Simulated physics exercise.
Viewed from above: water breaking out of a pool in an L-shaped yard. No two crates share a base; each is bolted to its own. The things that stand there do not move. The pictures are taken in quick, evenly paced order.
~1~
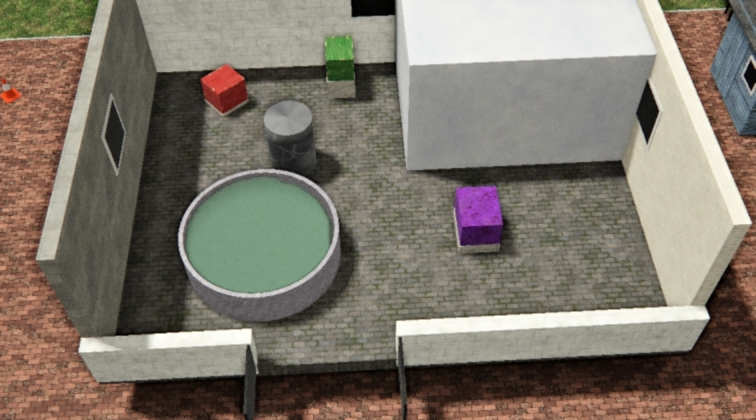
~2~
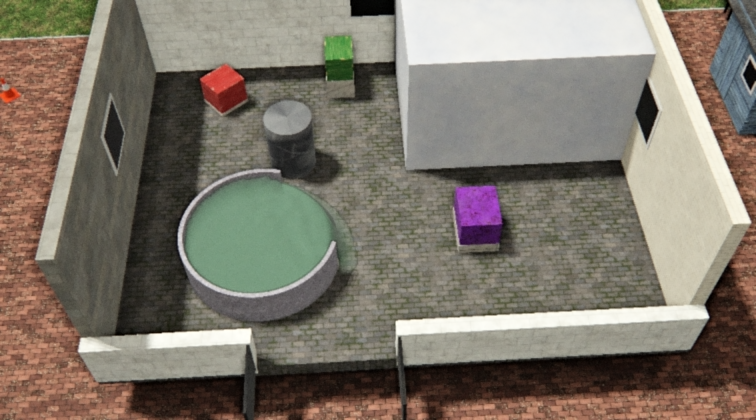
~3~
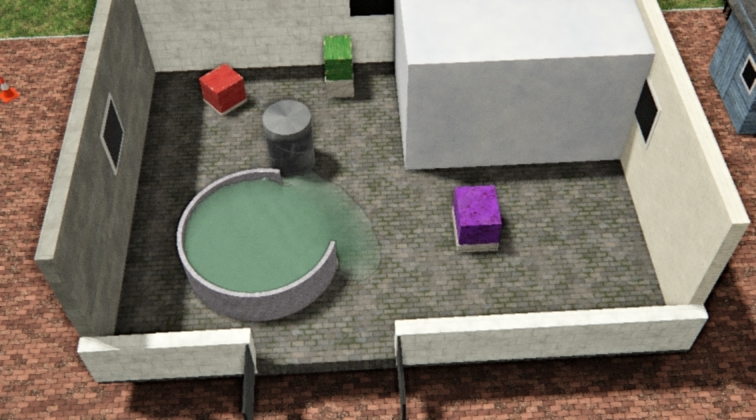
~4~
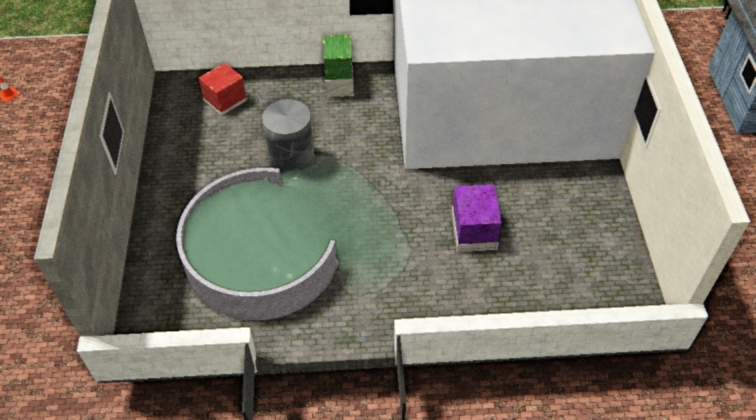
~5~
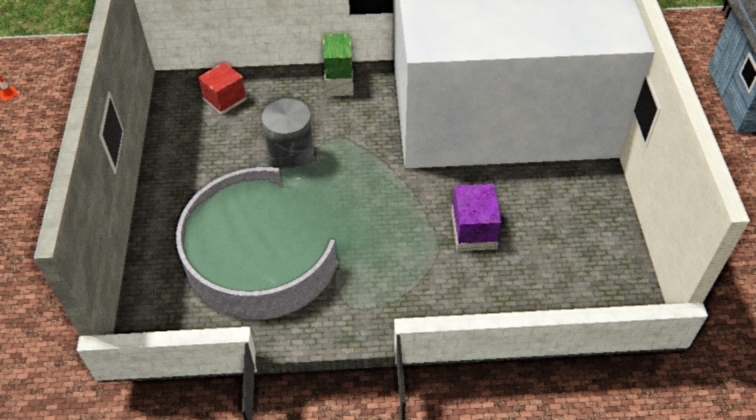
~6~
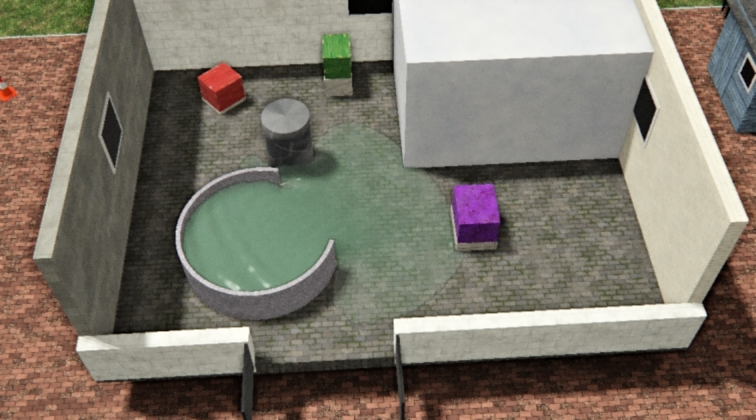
The footage shows a round pool of green water in a walled yard opening on its right side, and the water spreading across the paving past a grey cylinder to the base of the purple crate, while the crates stay still.
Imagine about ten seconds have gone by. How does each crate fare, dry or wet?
In the end the red crate ends up with water on it; the purple crate ends up with water on it; the green crate ends up clear of the water.
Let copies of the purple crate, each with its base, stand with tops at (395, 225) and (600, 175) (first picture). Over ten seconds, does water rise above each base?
First is reached; second is reached.
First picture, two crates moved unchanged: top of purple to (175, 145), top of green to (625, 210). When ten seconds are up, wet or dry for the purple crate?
I'd say the purple is not reached.
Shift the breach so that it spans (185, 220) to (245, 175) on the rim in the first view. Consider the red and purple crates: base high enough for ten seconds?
The red one is reached; the purple one is untouched.
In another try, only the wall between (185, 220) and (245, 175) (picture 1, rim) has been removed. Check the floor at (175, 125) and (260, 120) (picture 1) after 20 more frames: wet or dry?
Taking the two spots in turn: Swamped and swamped.
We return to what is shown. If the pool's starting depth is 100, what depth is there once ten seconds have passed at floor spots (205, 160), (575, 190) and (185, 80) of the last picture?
Roughly 8, 12 and 8 per cent, in turn.
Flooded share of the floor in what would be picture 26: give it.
Around 60 percent, give or take.
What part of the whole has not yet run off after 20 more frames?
Roughly 100 out of every hundred parts.
A moment on, water covers 35 % of the floor; the red crate not reached, the purple crate water round its plinth, the green crate water round its plinth.
Next, water covers 45 % of the floor; the red crate not reached, the purple crate water round its plinth, the green crate water round its plinth.
Then, water covers 60 % of the floor; the red crate water round its plinth, the purple crate water round its plinth, the green crate water round its plinth.
Later, water covers 85 % of the floor; the red crate water round its plinth, the purple crate water round its plinth, the green crate water round its plinth.
In the end, water covers 100 % of the floor; the red crate was topped, the purple crate was topped, the green crate stayed above the water.
